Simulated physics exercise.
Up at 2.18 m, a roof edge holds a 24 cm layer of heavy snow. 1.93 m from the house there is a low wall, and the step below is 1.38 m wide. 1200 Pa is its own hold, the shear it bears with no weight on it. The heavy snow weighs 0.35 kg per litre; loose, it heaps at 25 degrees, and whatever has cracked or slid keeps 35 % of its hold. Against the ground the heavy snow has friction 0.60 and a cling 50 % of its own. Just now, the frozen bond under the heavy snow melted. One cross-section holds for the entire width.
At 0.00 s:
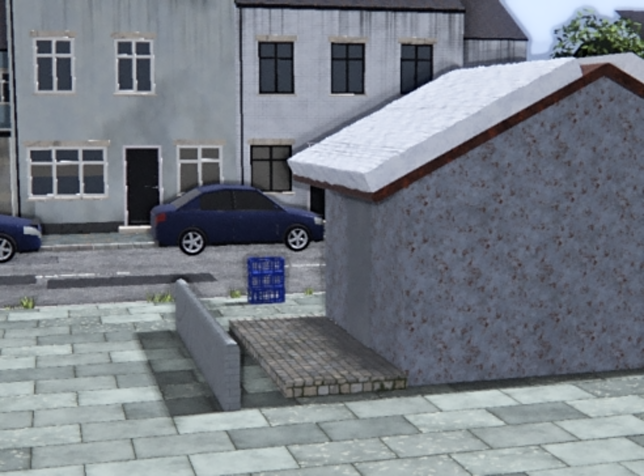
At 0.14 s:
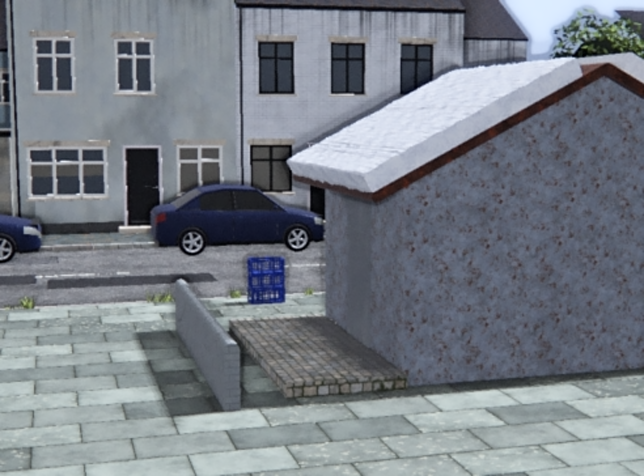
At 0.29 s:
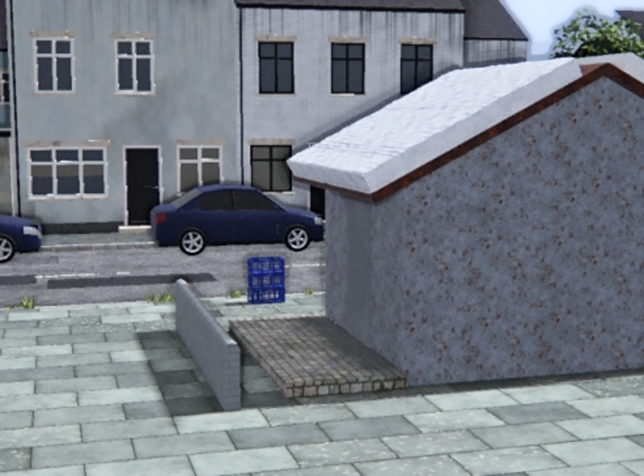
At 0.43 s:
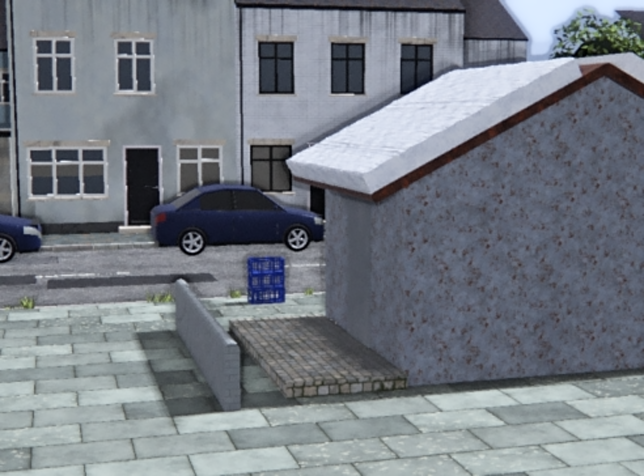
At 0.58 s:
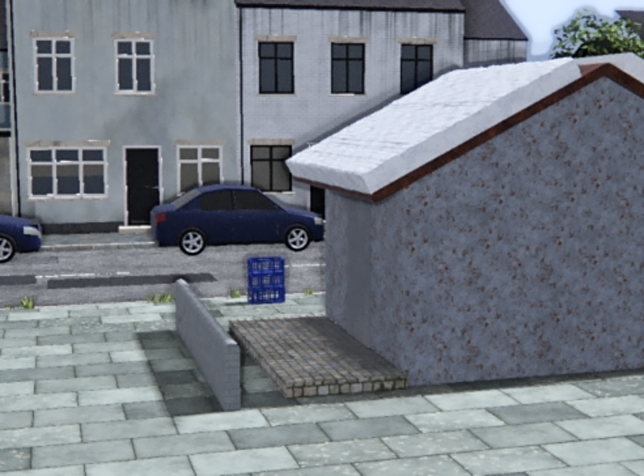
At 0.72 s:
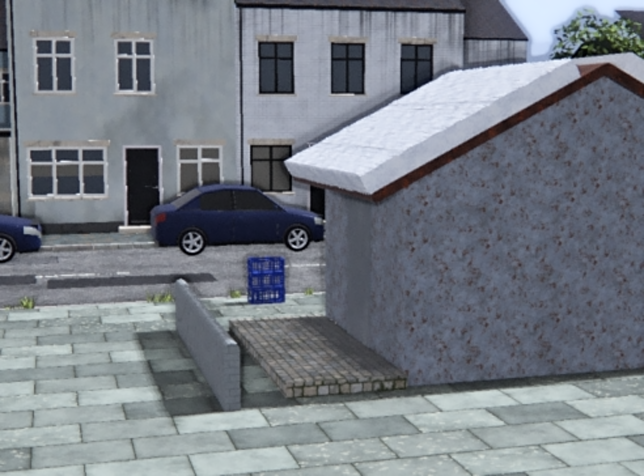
A paved area beside a street of grey terraced houses is seen from a slightly raised, fixed viewpoint. On the right stands a speckled grey outbuilding with thick white snow on its sloping roof, with a low wall, a cobbled step and a blue crate to its left and dark blue cars behind. The snow creeps very slightly down the roof towards the left, while everything else stays still.
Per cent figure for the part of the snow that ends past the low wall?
Close to 0 percent.
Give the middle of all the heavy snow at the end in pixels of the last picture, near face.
Look near (282, 364) in the final picture.
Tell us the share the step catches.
Something close to 40 in a hundred.
After 1.14 s, all is still on the roof and 0 % is past the low wall.
After 1.62 s, 91 % is still on the roof and 0 % is past the low wall.
After 2.11 s, 80 % is still on the roof and 0 % is past the low wall.
After 2.60 s, 54 % is still on the roof and 0 % is past the low wall.
After 5.40 s, at the end, none is still on the roof and 0 % is past the low wall.
